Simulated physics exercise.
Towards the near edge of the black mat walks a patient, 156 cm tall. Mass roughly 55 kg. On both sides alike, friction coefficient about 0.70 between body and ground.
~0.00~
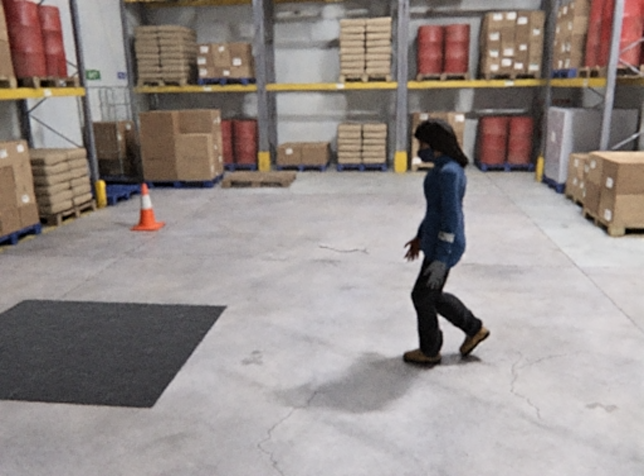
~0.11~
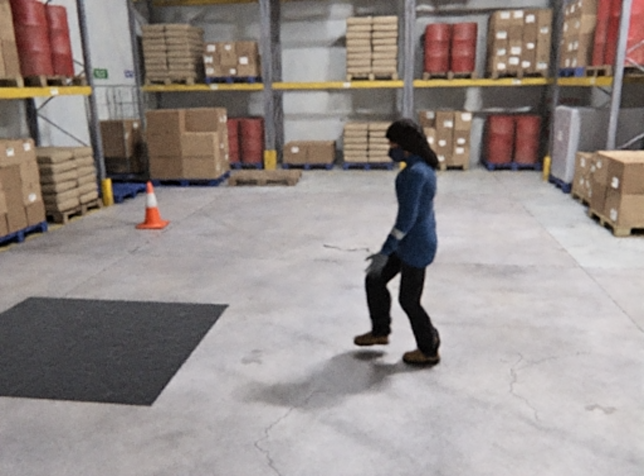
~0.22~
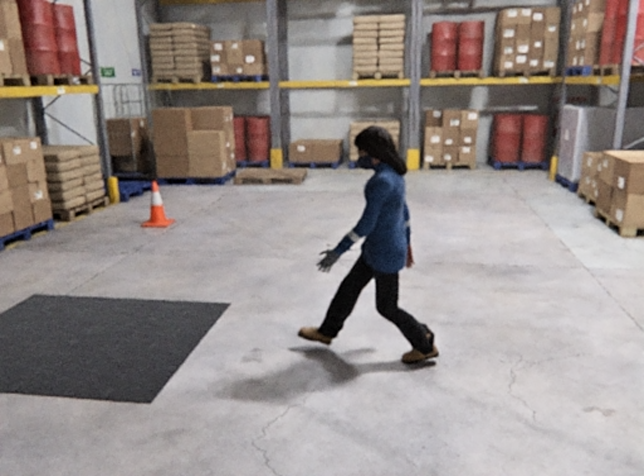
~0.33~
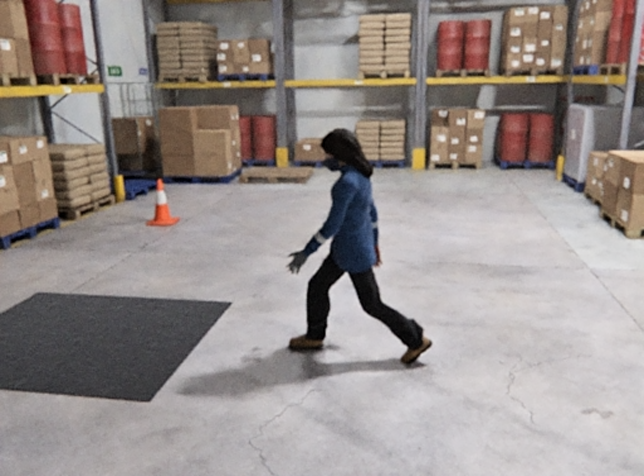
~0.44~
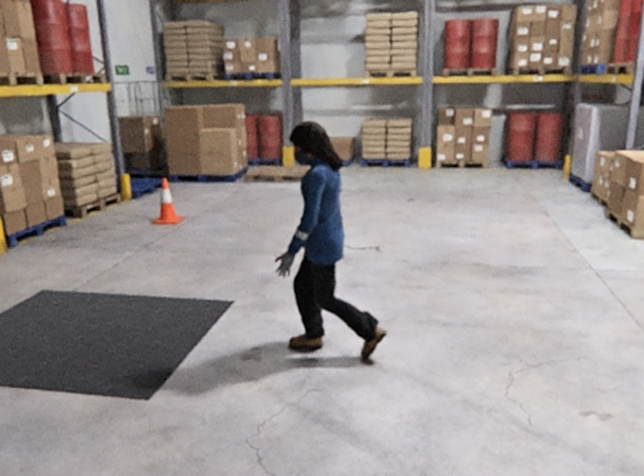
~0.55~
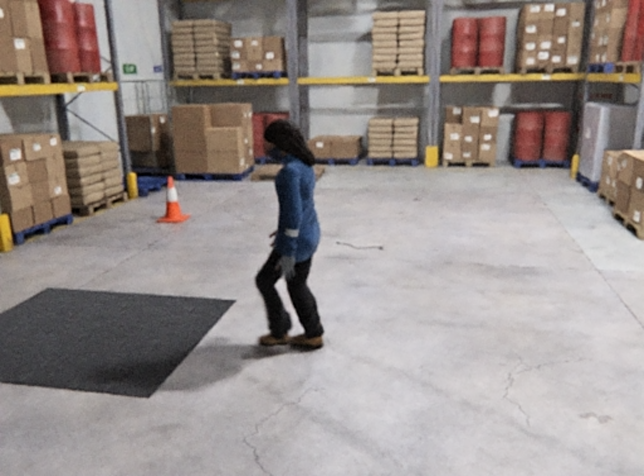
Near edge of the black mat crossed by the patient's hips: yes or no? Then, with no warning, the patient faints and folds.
Yes, crossed.
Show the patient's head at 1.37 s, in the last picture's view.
About (81, 334) in the last view.
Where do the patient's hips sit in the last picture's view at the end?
It ends up near pixel (164, 325) in the last picture.
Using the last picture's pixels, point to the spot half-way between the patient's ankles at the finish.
Roughly at (174, 321).
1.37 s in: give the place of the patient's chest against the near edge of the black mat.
It is around 50 cm beyond the mark.
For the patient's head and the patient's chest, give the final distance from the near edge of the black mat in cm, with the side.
Both go past - the patient's head by 70 cm and the patient's chest by 50 cm.
After 0.82 s the patient's hips are 29 cm short of the near edge of the black mat, near (237, 281) in the last picture's view; the patient's head 29 cm short of the near edge of the black mat.
After 1.07 s the patient's hips are 14 cm past the near edge of the black mat, near (180, 326) in the last picture's view.
After 1.37 s the patient's hips are 23 cm past the near edge of the black mat, near (164, 325) in the last picture's view.
At rest, 3.2 s, patient's hips cross the near edge of the black mat; patient's head crosses the near edge of the black mat; patient's chest crosses the near edge of the black mat.
